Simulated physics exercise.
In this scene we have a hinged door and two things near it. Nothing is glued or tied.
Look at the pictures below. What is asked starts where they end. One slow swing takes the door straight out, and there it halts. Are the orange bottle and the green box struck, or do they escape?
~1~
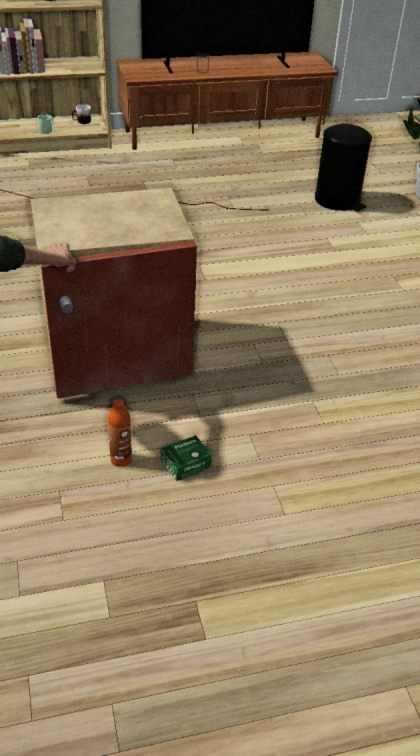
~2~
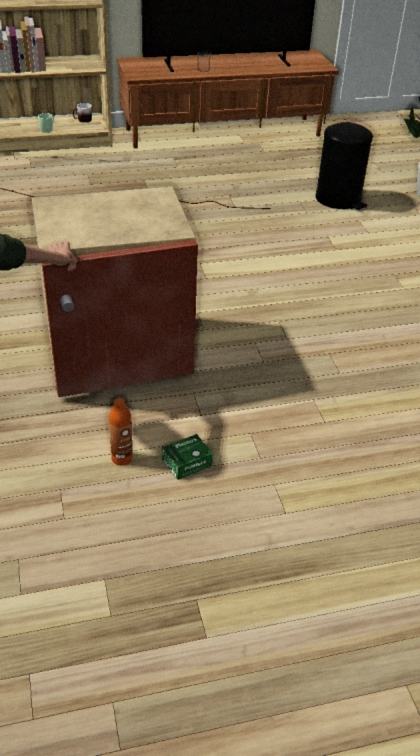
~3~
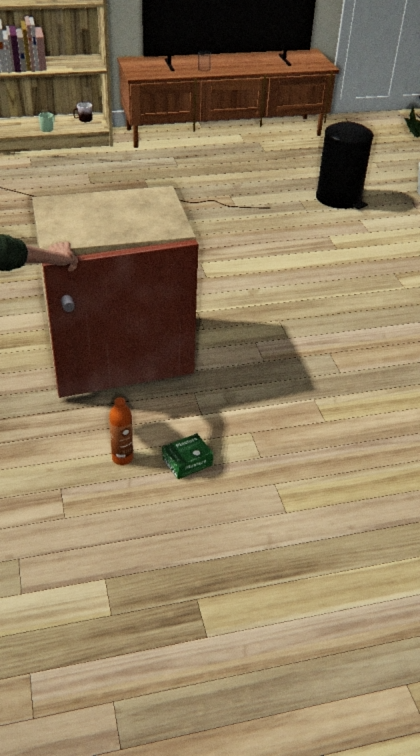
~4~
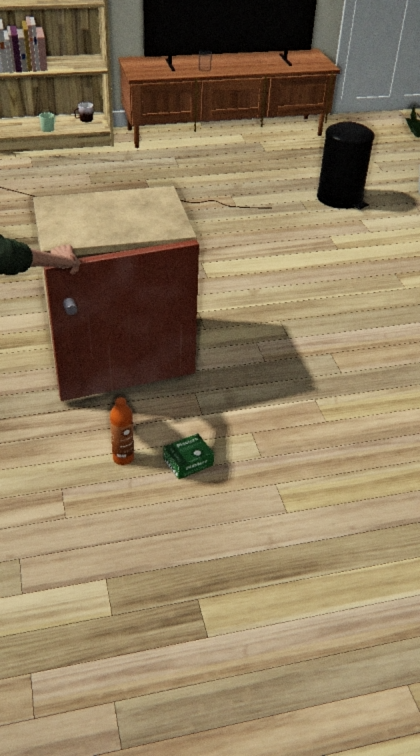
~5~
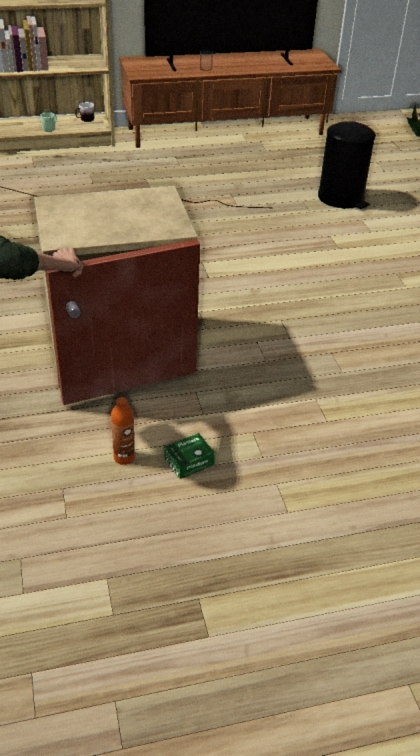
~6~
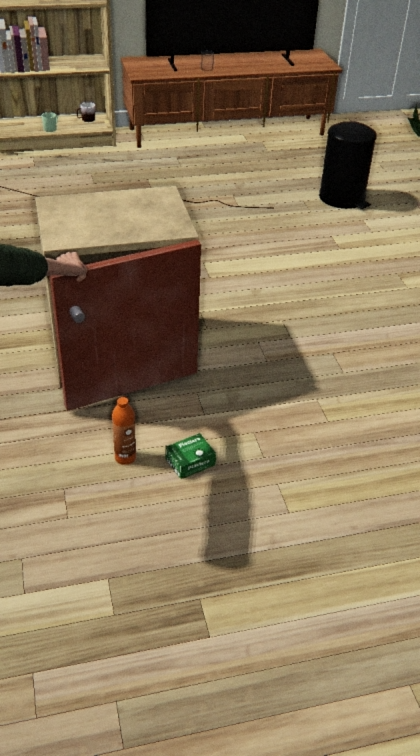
As it turns out, the orange bottle is struck, the green box is struck.
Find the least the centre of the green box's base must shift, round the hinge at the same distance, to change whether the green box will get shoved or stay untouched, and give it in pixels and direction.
About 60 pixels to the right.
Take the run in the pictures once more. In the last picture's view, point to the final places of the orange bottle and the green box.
Orange bottle: (244, 453); green box: (249, 447).
Then, 1.48 s on from there, door 64° open; orange bottle displaced well along near (174, 448); green box displaced a little near (198, 455).
Then, 1.90 s on from there, door 78° open; orange bottle displaced well along near (213, 452); green box displaced about its own width near (225, 451).
In the end, the orange bottle is pushed along, near (244, 453); the green box is pushed along, near (249, 447).
